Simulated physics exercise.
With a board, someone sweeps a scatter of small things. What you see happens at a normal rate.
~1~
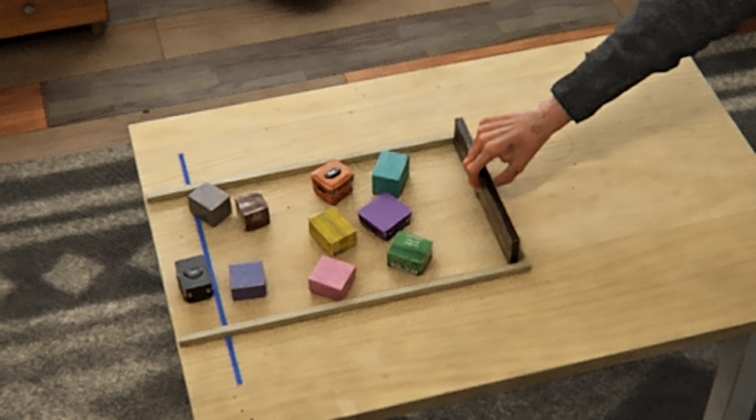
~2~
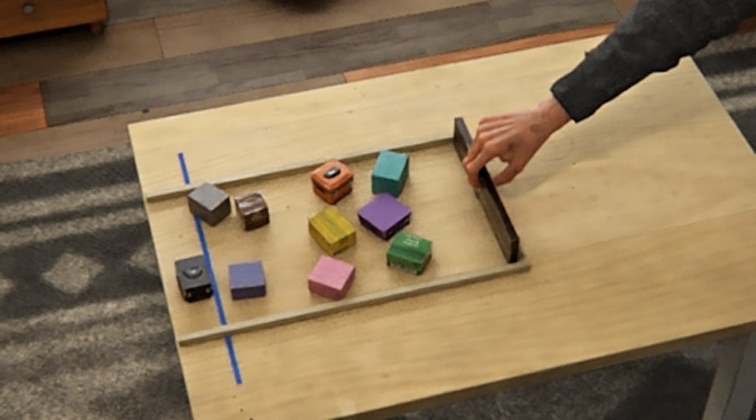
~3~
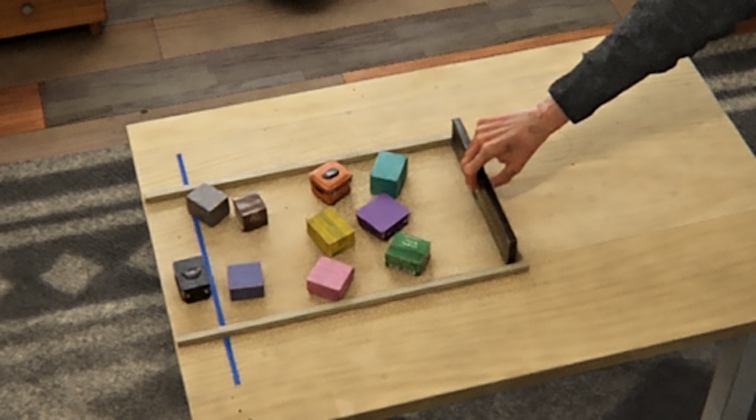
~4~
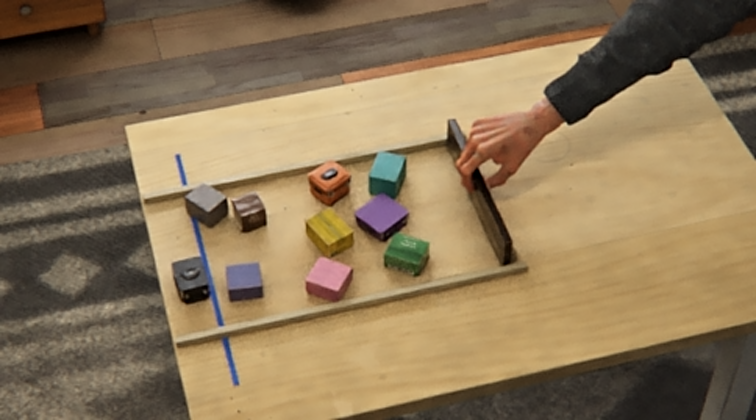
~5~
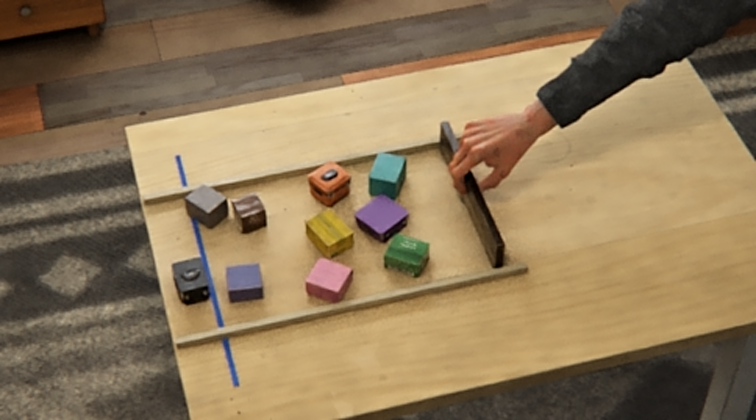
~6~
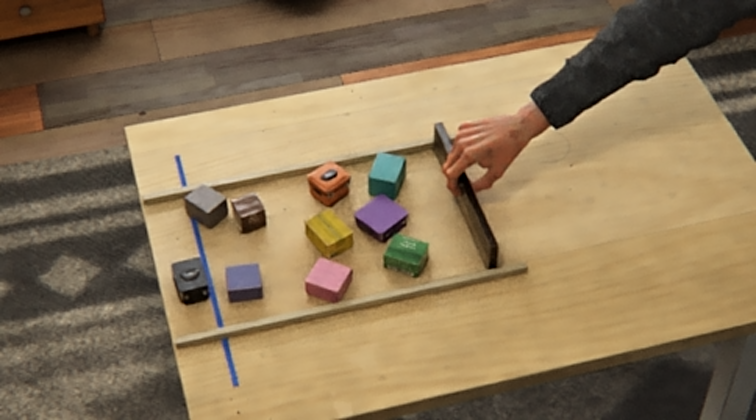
A hand sliding a dark board slightly left between two wooden rails, toward scattered colourful blocks that stay still on a table.
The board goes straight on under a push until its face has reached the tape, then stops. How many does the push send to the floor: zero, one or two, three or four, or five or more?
The sweep knocks five or above off.
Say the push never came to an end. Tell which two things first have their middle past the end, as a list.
Earliest is the black case; next is the grey block.
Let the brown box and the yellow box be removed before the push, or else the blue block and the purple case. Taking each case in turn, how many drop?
The first try gives 3, the second gives 2.
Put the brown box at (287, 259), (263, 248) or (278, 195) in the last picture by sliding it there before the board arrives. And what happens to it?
Try one it goes off the edge; try two it goes off the edge; try three it goes off the edge.
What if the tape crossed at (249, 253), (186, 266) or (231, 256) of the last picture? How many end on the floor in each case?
Down on the floor: 0, 6 and 2.
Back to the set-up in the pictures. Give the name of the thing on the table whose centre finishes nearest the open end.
That would be the orange case.
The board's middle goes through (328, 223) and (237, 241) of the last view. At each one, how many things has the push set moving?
First 7, after that 10.
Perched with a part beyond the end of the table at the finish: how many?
It comes to 1.
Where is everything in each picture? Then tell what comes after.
The first picture shows black case (195, 279); grey block (210, 204); blue block (247, 281); board (485, 189); tape (208, 260).
The second picture shows grey block (210, 204); pink block (332, 278).
The third picture shows blue block (246, 281); orange case (331, 183).
The fourth picture shows black case (191, 281); turquoise block (388, 175).
The fifth picture shows grey block (207, 206); green box (407, 255).
The sixth picture shows black case (191, 282); grey block (206, 206); blue block (244, 283); board (464, 195); tape (204, 262).
Soon after, none off yet; black case at rest near (191, 282); grey block at rest near (206, 206); blue block at rest near (244, 283).
After that, none off yet; black case moving near (187, 281); grey block displaced a little near (192, 206); blue block displaced a little near (224, 284).
In the end, the number that fall off is five or more; gone, yellow box, brown box, blue block, grey block and black case.
